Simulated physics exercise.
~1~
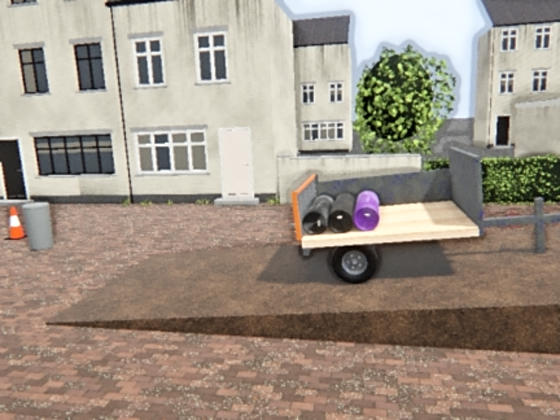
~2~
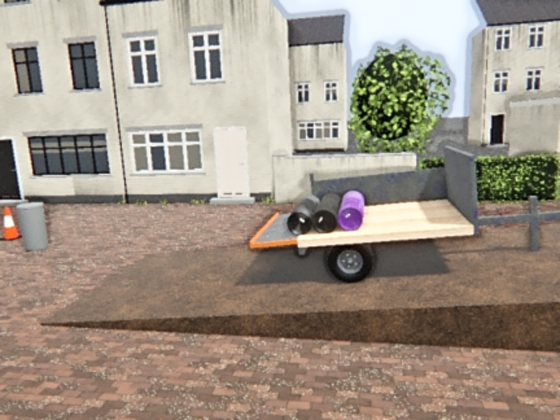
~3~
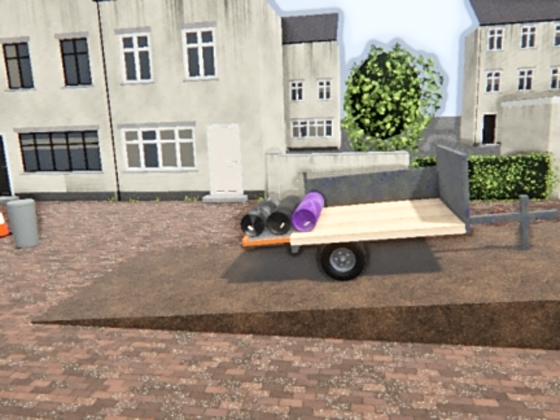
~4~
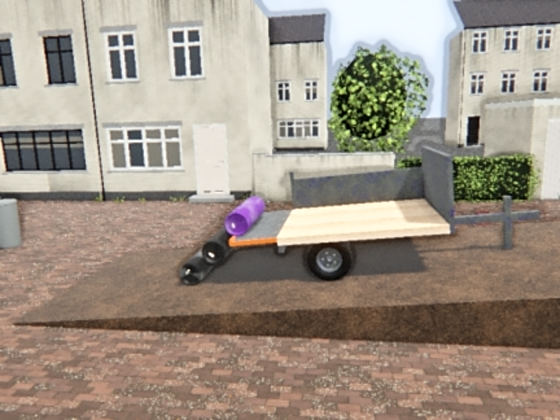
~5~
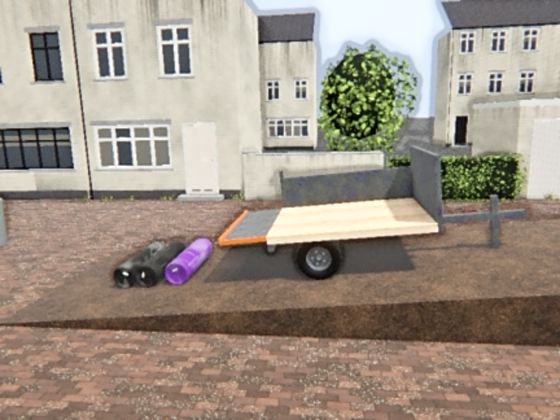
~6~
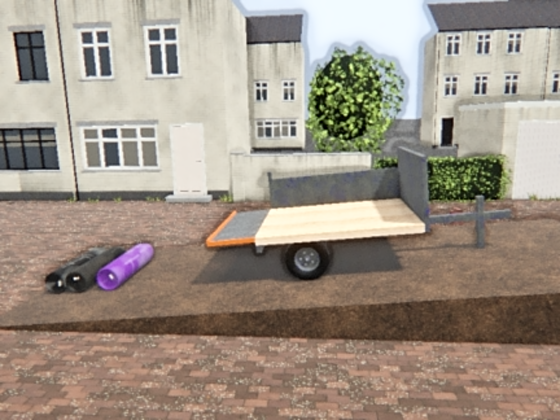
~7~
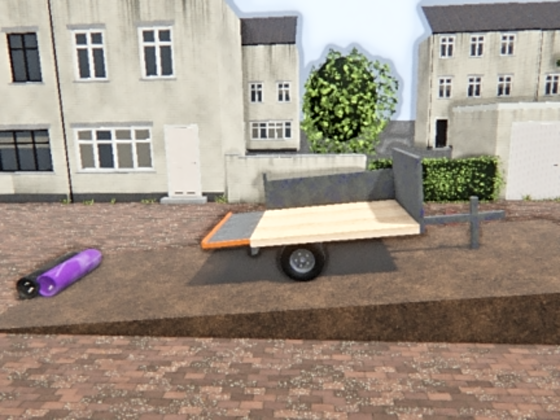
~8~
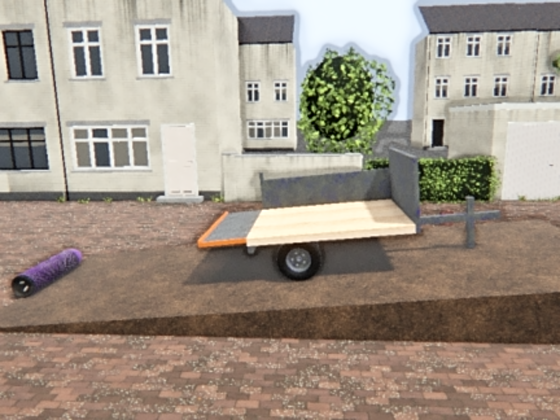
Purple cylinder rolling left behind two black ones off a trailer's lowered tailgate, dropping to the ground and continuing down the slope.
